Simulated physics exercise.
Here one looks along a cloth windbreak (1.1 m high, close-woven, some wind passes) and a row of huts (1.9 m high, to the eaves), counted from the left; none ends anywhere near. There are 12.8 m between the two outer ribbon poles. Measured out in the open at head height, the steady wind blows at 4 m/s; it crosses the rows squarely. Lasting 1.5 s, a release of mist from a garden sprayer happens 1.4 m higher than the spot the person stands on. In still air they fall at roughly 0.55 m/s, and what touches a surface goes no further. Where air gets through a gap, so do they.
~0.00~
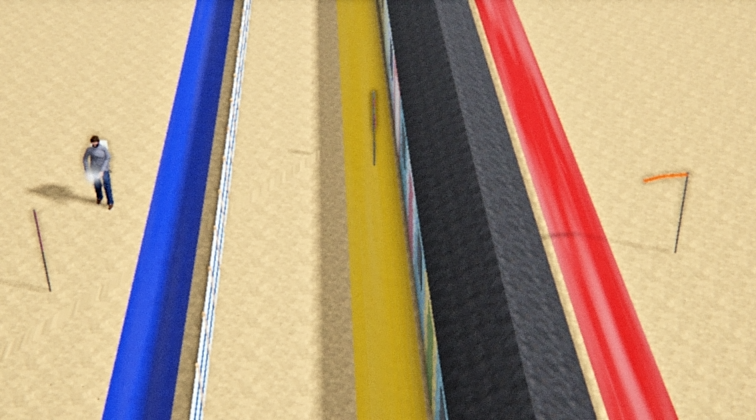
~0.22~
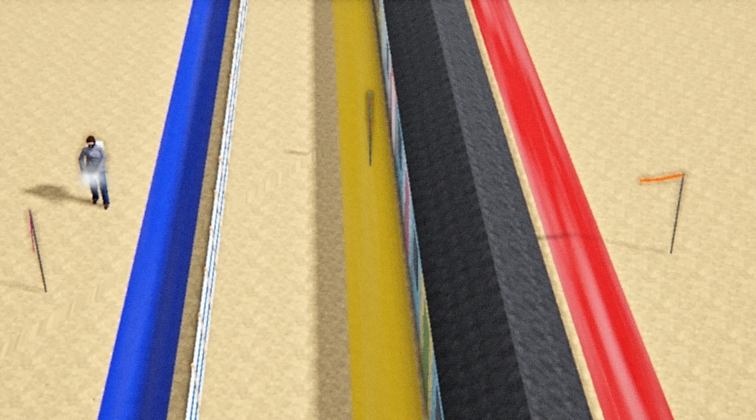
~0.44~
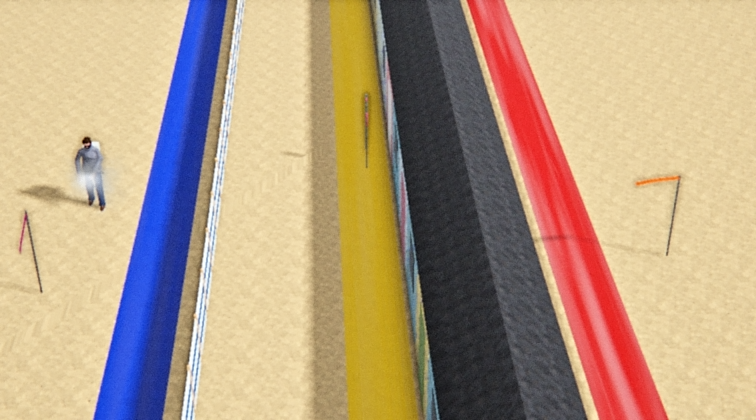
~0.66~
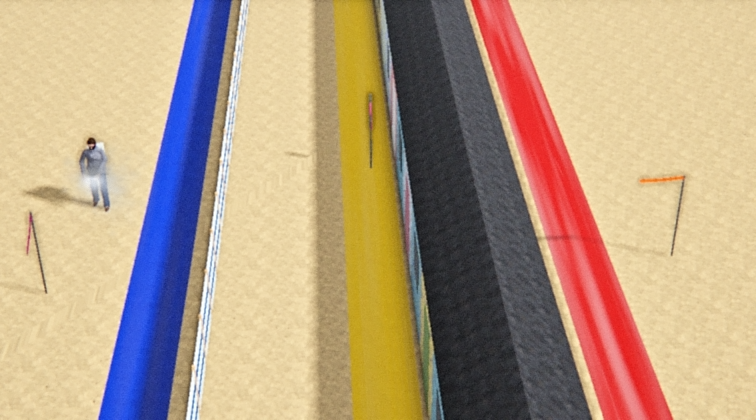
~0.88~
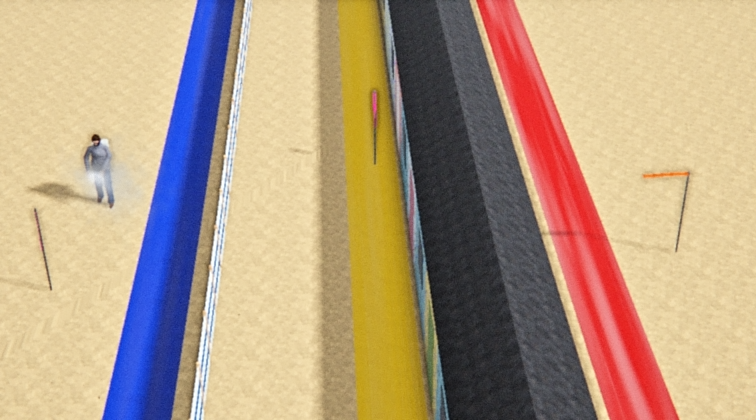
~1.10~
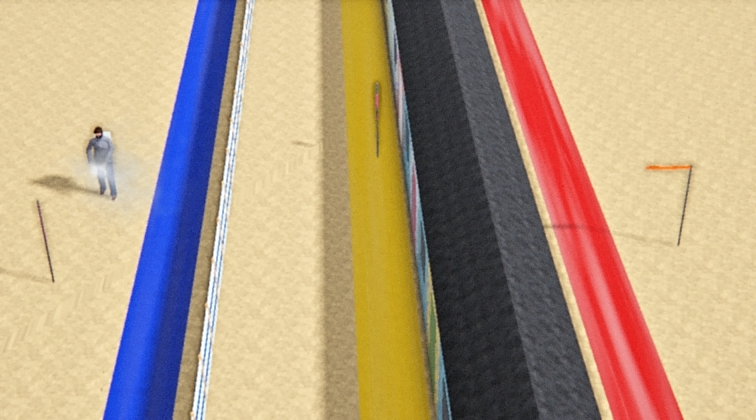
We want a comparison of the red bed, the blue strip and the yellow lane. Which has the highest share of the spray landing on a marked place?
The highest share goes to blue.
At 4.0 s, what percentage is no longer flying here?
I reckon it's close to 50 percent.
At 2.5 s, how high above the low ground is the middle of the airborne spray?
About 1.0 m.
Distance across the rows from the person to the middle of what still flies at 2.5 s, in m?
That distance is some 1.0 m.
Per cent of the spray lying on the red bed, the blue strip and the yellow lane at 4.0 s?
The shares are about 0 percent red, 30 percent blue, 0 percent yellow.
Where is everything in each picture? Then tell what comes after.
The spray in the air spans x = 90 to 100 around y = 175 and it comes from (94, 172), in the first picture.
The right ribbon ends at (640, 181), leaning 85 degrees to the left, the spray in the air spans x = 85 to 105 around y = 175, the blue one passes (161, 268), the red one passes (580, 254) and the yellow one passes (374, 261), in the second picture.
The spray in the air spans x = 75 to 115 around y = 175 and the top of the row of huts crosses (453, 111), in the third picture.
The left ribbon ends at (27, 255), hanging almost straight, the spray in the air spans x = 80 to 130 around y = 180, the blue one passes (174, 206), the red one passes (558, 194) and the yellow one passes (369, 200), in the fourth picture.
The right ribbon ends at (643, 176), leaning 85 degrees to the left and the spray in the air spans x = 80 to 140 around y = 180, in the fifth picture.
The spray in the air spans x = 80 to 155 around y = 170 and the top of the cloth windbreak crosses (225, 174), in the sixth picture.
After 2.5 s, 21 % is no longer flying here, and 11 % lies on the blue strip, 0 % on the red bed and 0 % on the yellow lane; the middle of what still flies is 0.9 m above the low ground, near (141, 185).
After 4.0 s, 51 % is no longer flying here, and 28 % lies on the blue strip, 0 % on the red bed and 0 % on the yellow lane; the middle of what still flies is 0.9 m above the low ground, near (167, 182).
After 8.0 s, 84 % is no longer flying here, and 38 % lies on the blue strip, 0 % on the red bed and 0 % on the yellow lane; the middle of what still flies is 1.2 m above the low ground, near (183, 166).
After 20.0 s, 99 % is no longer flying here, and 40 % lies on the blue strip, 0 % on the red bed and 1 % on the yellow lane.
After 45.0 s, 100 % is no longer flying here, and 40 % lies on the blue strip, 0 % on the red bed and 2 % on the yellow lane.
